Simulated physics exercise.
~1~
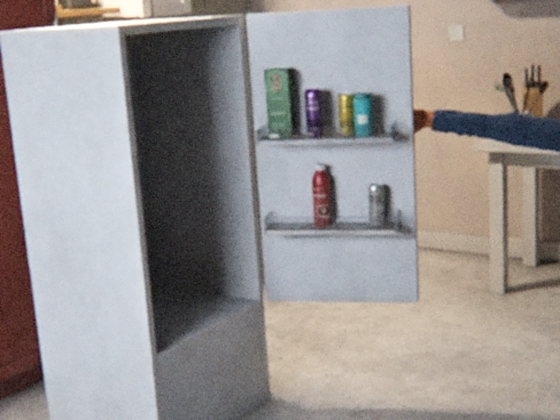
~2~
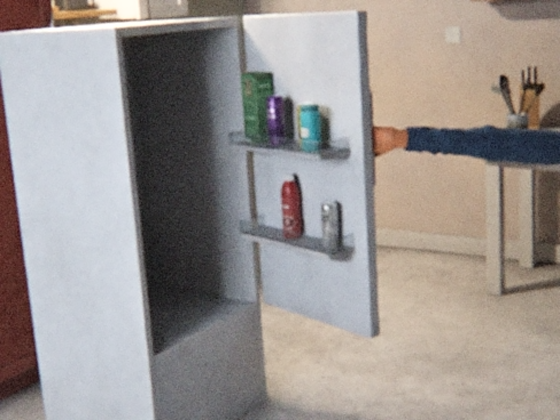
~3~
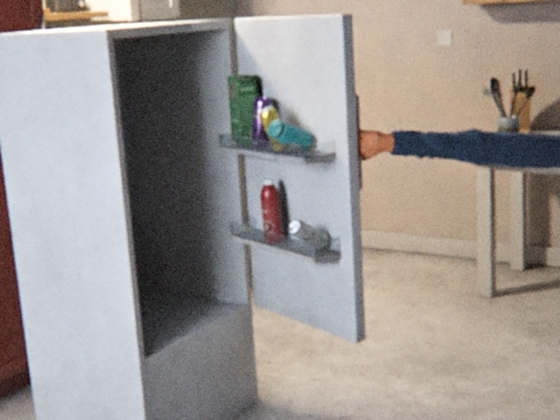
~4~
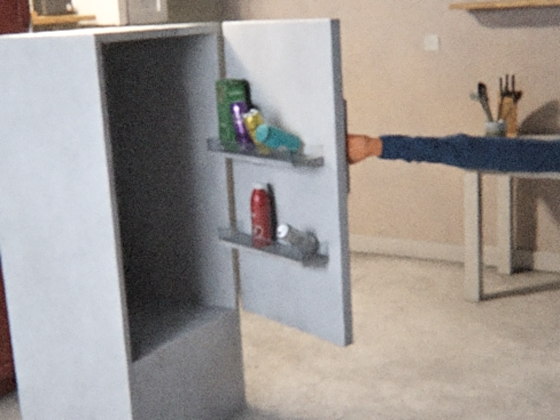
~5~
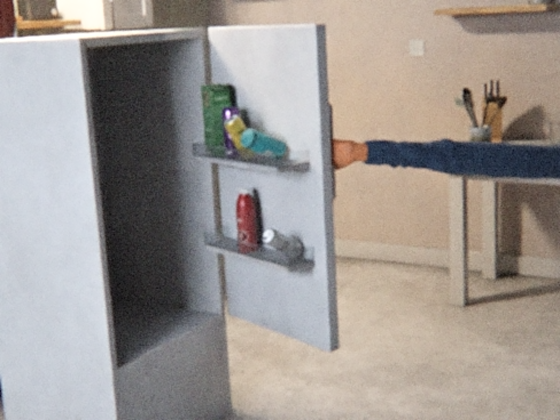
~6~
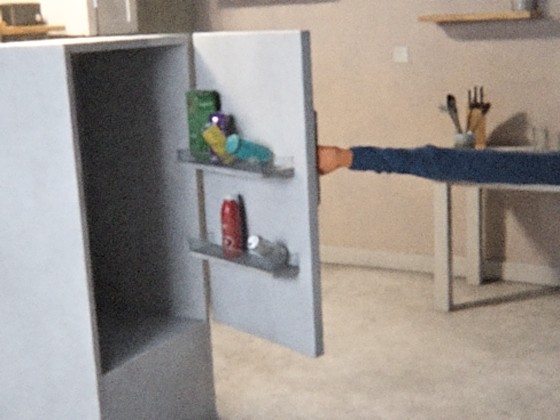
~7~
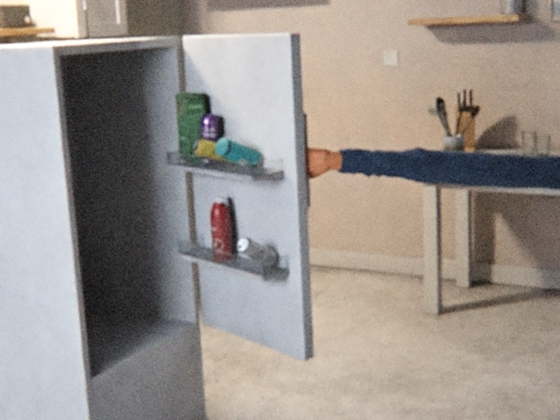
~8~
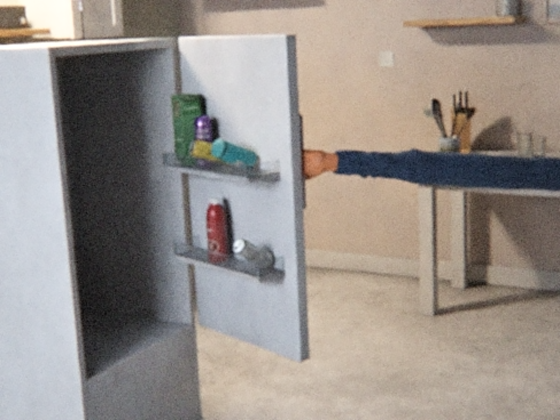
A fridge door swings open by hand, toppling some containers while others stay upright.
